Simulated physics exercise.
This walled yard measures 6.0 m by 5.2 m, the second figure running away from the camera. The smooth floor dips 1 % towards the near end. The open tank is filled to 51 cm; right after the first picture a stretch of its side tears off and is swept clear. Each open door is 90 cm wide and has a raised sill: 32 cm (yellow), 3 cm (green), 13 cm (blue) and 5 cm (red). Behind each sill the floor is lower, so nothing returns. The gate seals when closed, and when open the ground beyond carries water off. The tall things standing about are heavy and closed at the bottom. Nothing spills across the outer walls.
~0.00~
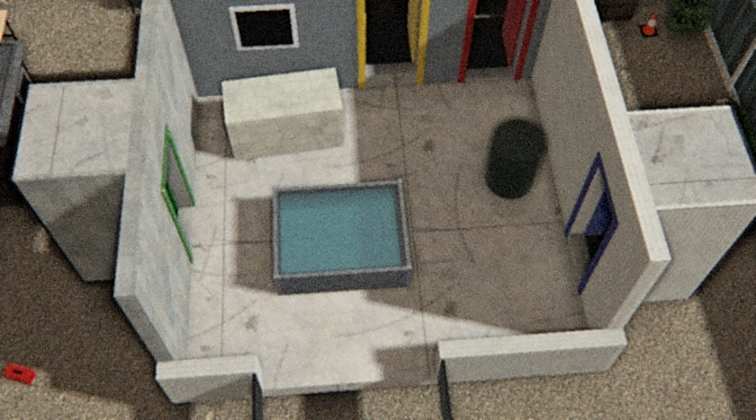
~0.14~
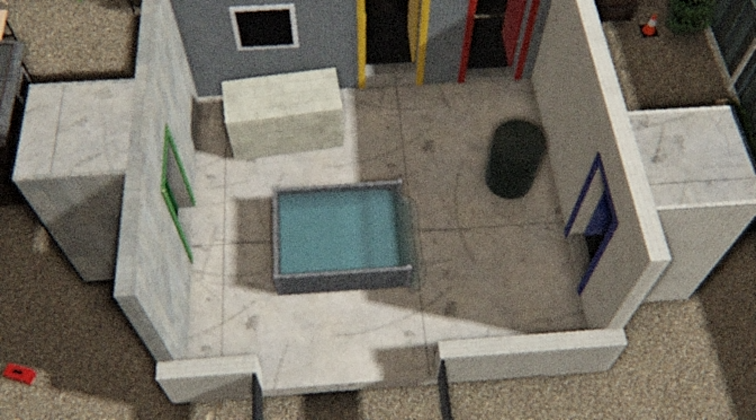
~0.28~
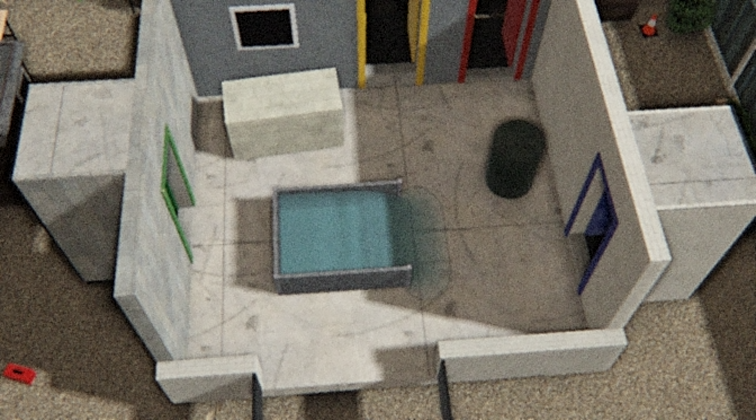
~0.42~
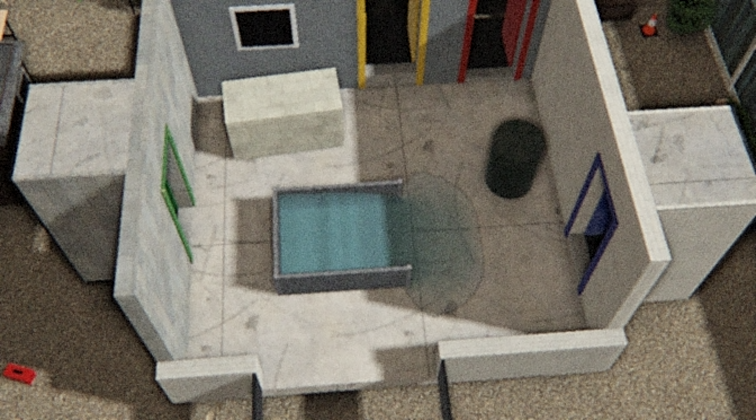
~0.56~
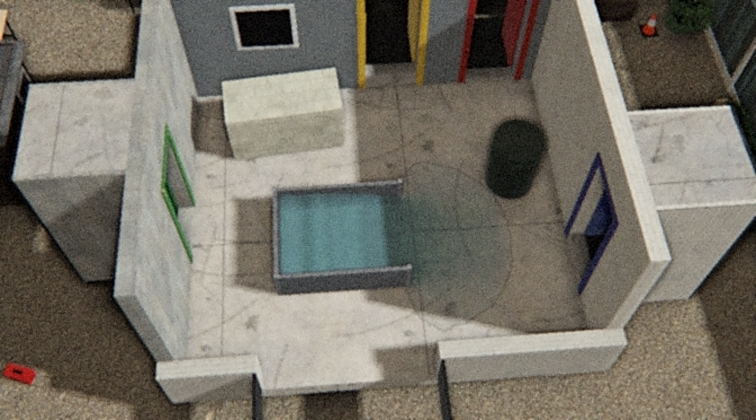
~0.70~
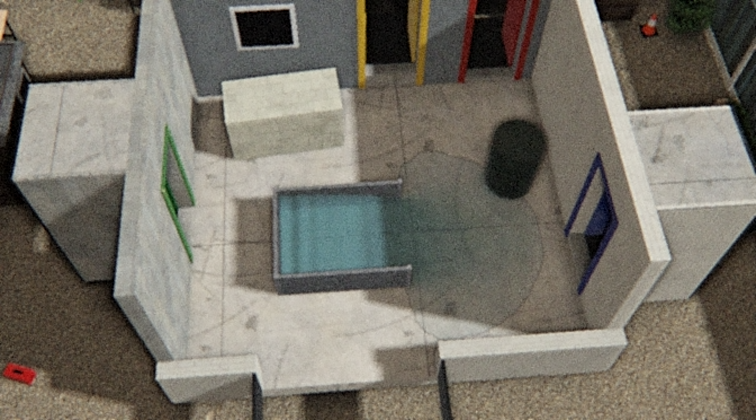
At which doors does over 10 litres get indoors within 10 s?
The water let in: At the yellow door it keeps below the limit; at the green door it keeps below the limit; at the blue door it exceeds the limit; at the red door it goes over the limit.
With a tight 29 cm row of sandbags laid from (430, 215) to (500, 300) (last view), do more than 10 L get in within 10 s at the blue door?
Against that limit: Blue not over.
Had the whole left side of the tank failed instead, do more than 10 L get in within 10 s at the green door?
Against that limit: Green past it.
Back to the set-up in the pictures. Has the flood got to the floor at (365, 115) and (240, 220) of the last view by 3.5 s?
In turn: Dry, not reached.
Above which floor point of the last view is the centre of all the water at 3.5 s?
At about (465, 243).
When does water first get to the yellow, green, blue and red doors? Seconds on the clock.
Arrival: Yellow 3.4 s, green 7.0 s, blue 0.9 s, red 2.2 s.
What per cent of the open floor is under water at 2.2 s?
About 35 per cent.
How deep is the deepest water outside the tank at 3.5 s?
Up to some 21 cm.
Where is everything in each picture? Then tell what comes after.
The first frame shows still water, 51 cm deep, in the open tank at (340, 230).
In the second frame, the front is at (415, 286), 0.8 m from the gap at (402, 237); 0.2 m2 of floor is under water; 51 cm left at the back of the open tank.
In the third frame, water pours out at (401, 238) and has run 1.0 m, to (431, 292); typically 9 cm deep outside, 51 cm at the open tank's back.
In the fourth frame, water pours out at (401, 238) and has run 1.3 m, to (473, 282); typically 7 cm deep outside, 51 cm at the open tank's back.
In the fifth frame, the front is at (507, 255), 1.7 m from the gap at (401, 238); 3.2 m2 of floor is under water; 49 cm left at the back of the open tank.
In the sixth frame, the front is at (537, 253), 2.1 m from the gap at (401, 238); 4.4 m2 of floor is under water; 43 cm left at the back of the open tank.
After 1.4 s water covers 30 % of the floor and is deepest (28 cm) near (553, 222); yellow door not reached, green door not reached, blue door 24 cm at the sill, 10 L in, red door not reached.
After 2.2 s water covers 35 % of the floor and is deepest (31 cm) near (578, 338); yellow door not reached, green door not reached, blue door 25 cm at the sill, 49 L in, red door 2 cm at the sill, 0 L in.
After 3.5 s water covers 45 % of the floor and is deepest (21 cm) near (581, 349); yellow door 2 cm at the sill, 0 L in, green door not reached, blue door 19 cm at the sill, 92 L in, red door 14 cm at the sill, 26 L in.
After 6.0 s water covers 75 % of the floor and is deepest (12 cm) near (189, 355); yellow door 3 cm at the sill, 0 L in, green door not reached, blue door 9 cm at the sill, 103 L in, red door 7 cm at the sill, 66 L in.
After 10.0 s water covers 95 % of the floor and is deepest (8 cm) near (197, 152); yellow door 4 cm at the sill, 0 L in, green door 2 cm at the sill, 0 L in, blue door 5 cm at the sill, 103 L in, red door 3 cm at the sill, 69 L in.
